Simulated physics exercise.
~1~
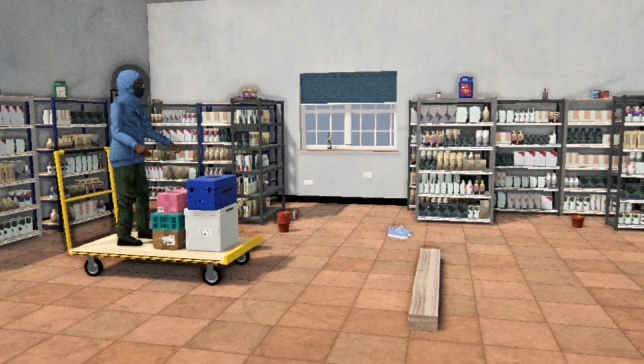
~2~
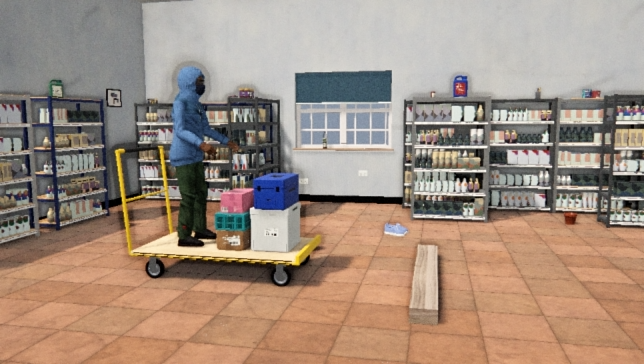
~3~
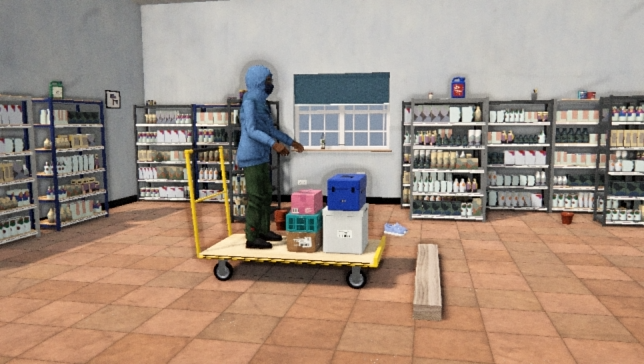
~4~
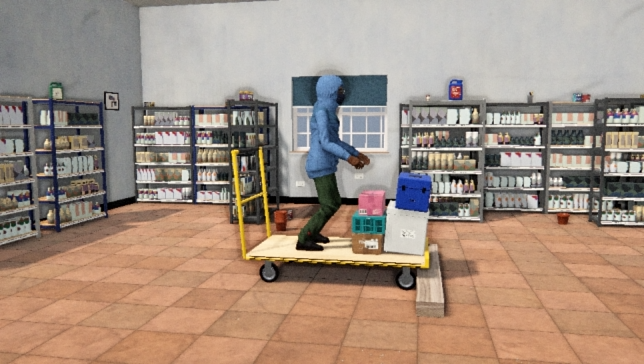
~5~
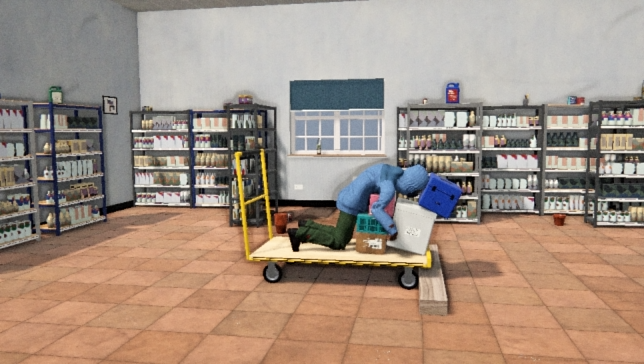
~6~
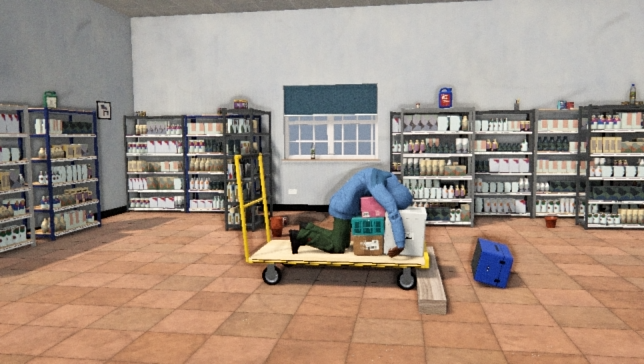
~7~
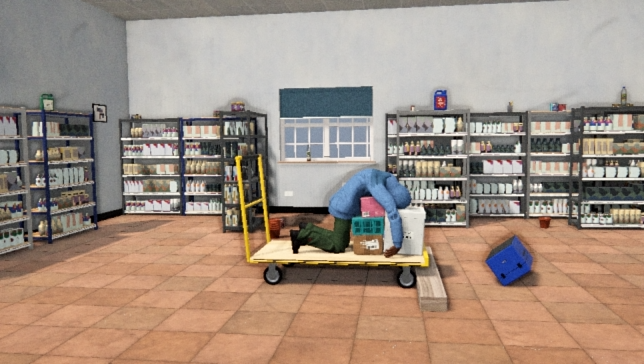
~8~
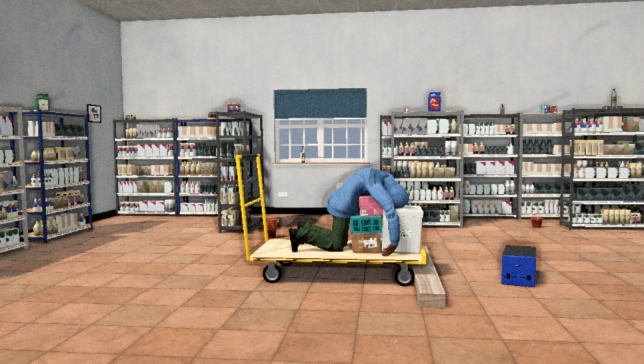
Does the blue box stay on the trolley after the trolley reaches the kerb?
No, the blue box tips over the front edge and ends up on the floor to the right of the kerb.
